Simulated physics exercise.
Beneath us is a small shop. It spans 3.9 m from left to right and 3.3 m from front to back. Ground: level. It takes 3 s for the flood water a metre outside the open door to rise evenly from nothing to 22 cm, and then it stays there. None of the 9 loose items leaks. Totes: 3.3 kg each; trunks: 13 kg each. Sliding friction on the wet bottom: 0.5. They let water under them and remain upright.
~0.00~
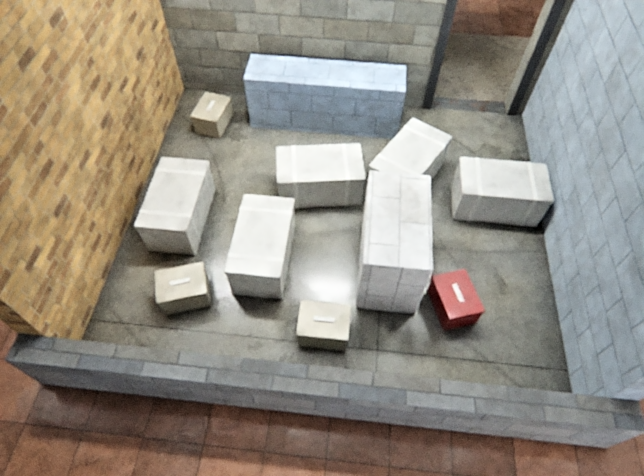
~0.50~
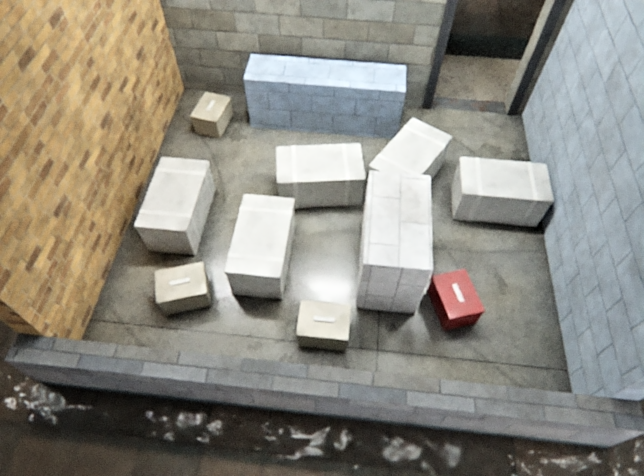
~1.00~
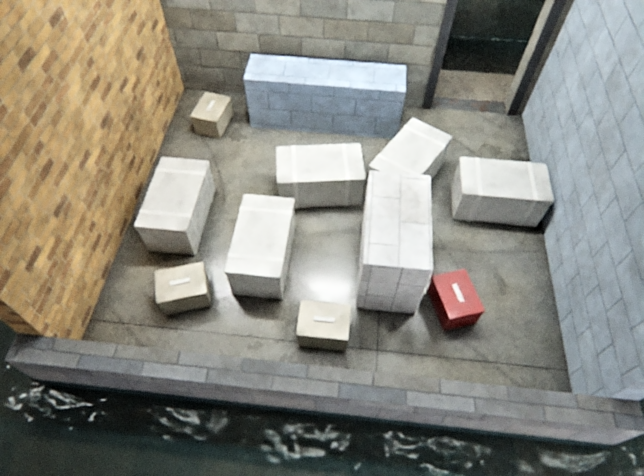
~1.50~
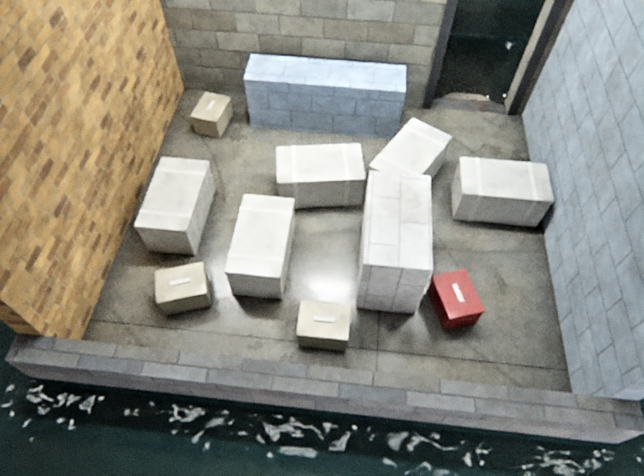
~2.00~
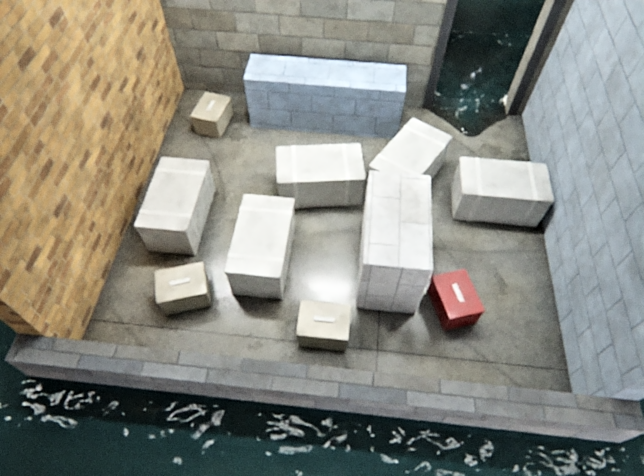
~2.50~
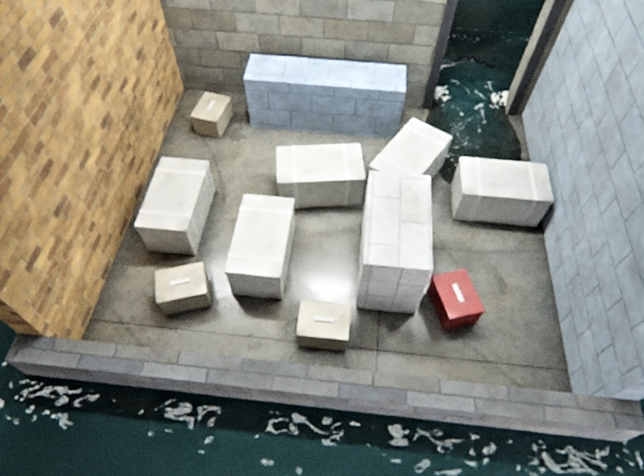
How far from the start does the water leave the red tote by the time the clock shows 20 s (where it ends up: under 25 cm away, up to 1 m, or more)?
It is swept a long way.
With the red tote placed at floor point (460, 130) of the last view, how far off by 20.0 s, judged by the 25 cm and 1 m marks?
Short answer, it is taken a long way.
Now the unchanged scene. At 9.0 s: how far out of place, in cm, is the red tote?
Shift by then: About 150 cm.
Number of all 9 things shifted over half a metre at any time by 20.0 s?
All told, that gives 8.
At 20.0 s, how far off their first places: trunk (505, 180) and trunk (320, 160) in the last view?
Net displacement, in order: 10 cm; 20 cm.
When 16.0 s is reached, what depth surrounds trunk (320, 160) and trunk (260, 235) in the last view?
First roughly 12 cm, second roughly 16 cm.
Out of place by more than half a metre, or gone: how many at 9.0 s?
It comes to 7.
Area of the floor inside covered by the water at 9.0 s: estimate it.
Roughly 11.5 m2 of it is wet.
After 4.0 s the red tote is near (454, 308), 0.1 m from its start, aground; 0 afloat.
After 9.0 s the red tote is near (283, 217), 1.6 m from its start, afloat; 7 afloat.
After 16.0 s the red tote is near (325, 226), 1.2 m from its start, afloat; 9 afloat.
After 20.0 s the red tote is near (235, 273), 1.8 m from its start, afloat; 9 afloat.
